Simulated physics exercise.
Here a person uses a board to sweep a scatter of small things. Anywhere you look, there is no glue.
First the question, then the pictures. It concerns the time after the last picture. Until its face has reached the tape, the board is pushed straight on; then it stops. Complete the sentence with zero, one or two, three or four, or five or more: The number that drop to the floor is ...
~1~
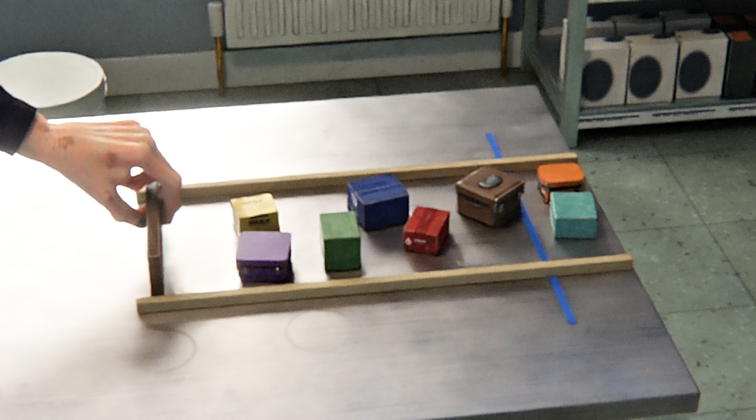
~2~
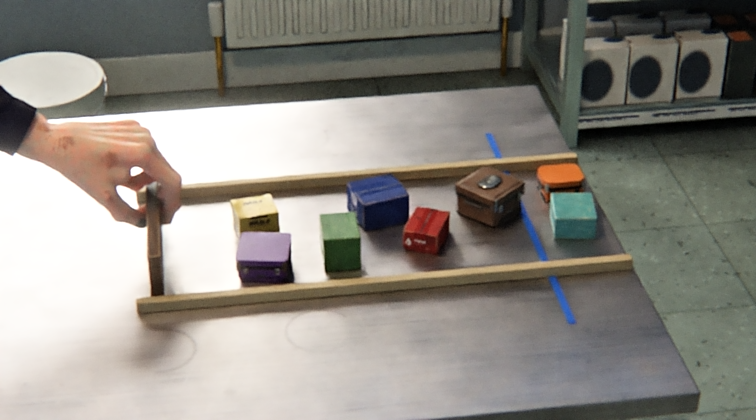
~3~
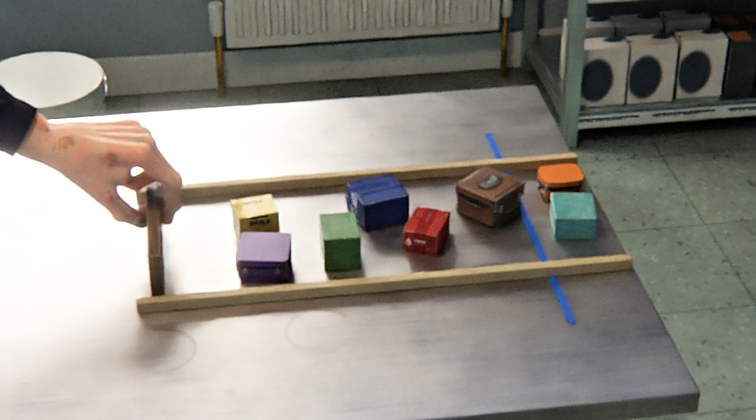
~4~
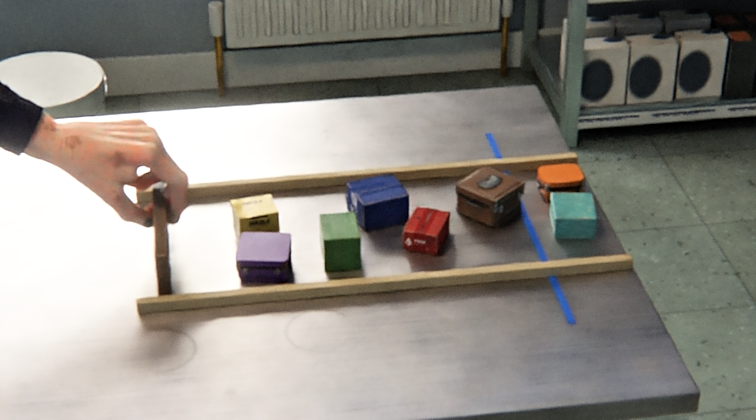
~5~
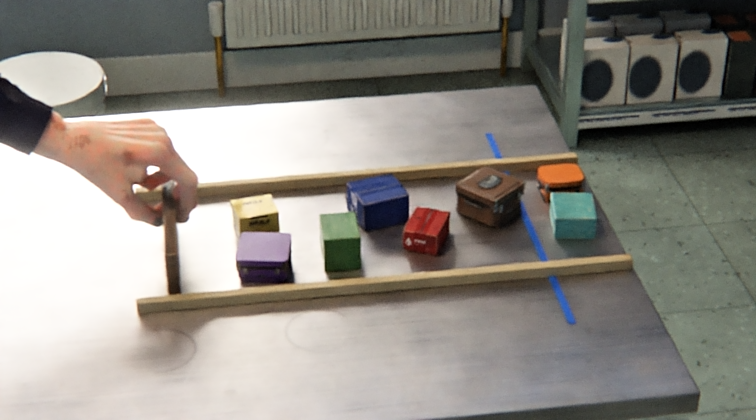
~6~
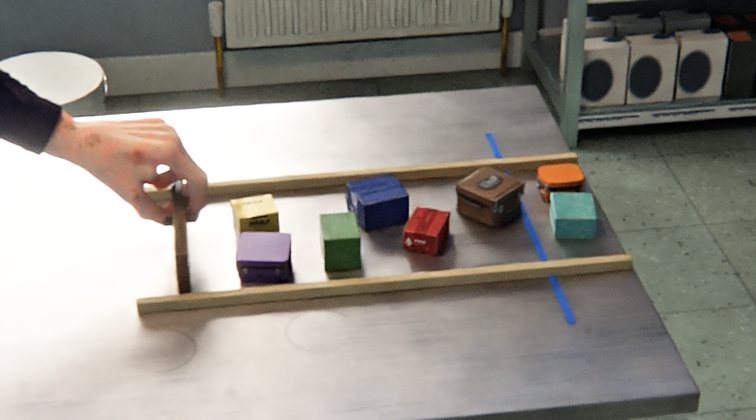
The number that drop to the floor is three or four.
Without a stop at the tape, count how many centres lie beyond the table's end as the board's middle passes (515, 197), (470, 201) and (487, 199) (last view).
Counts per position: 4 / 2 / 3.
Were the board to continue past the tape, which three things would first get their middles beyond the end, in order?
The orange case, the turquoise block, the brown case.
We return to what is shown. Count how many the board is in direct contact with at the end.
It touches 2.
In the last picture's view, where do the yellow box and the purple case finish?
The yellow box at (542, 195), the purple case at (560, 231).
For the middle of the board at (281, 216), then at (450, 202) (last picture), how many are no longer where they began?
Up to then 3, and up to the other point 8.
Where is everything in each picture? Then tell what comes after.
The first frame shows orange case (560, 183); turquoise block (573, 215); brown case (489, 197); board (154, 227); tape (526, 218).
The second frame shows turquoise block (573, 216); board (154, 227).
The third frame shows brown case (489, 197); blue box (378, 202).
The fourth frame shows orange case (560, 184); green block (340, 241).
The fifth frame shows turquoise block (573, 216); purple case (264, 258).
The sixth frame shows orange case (560, 184); turquoise block (573, 216); brown case (489, 197); board (180, 225); tape (526, 218).
Early on, none off yet; orange case at rest near (560, 184); turquoise block at rest near (573, 216); brown case at rest near (489, 197).
Finally, the number that fall off is three or four; lost, red box, brown case, turquoise block and orange case.
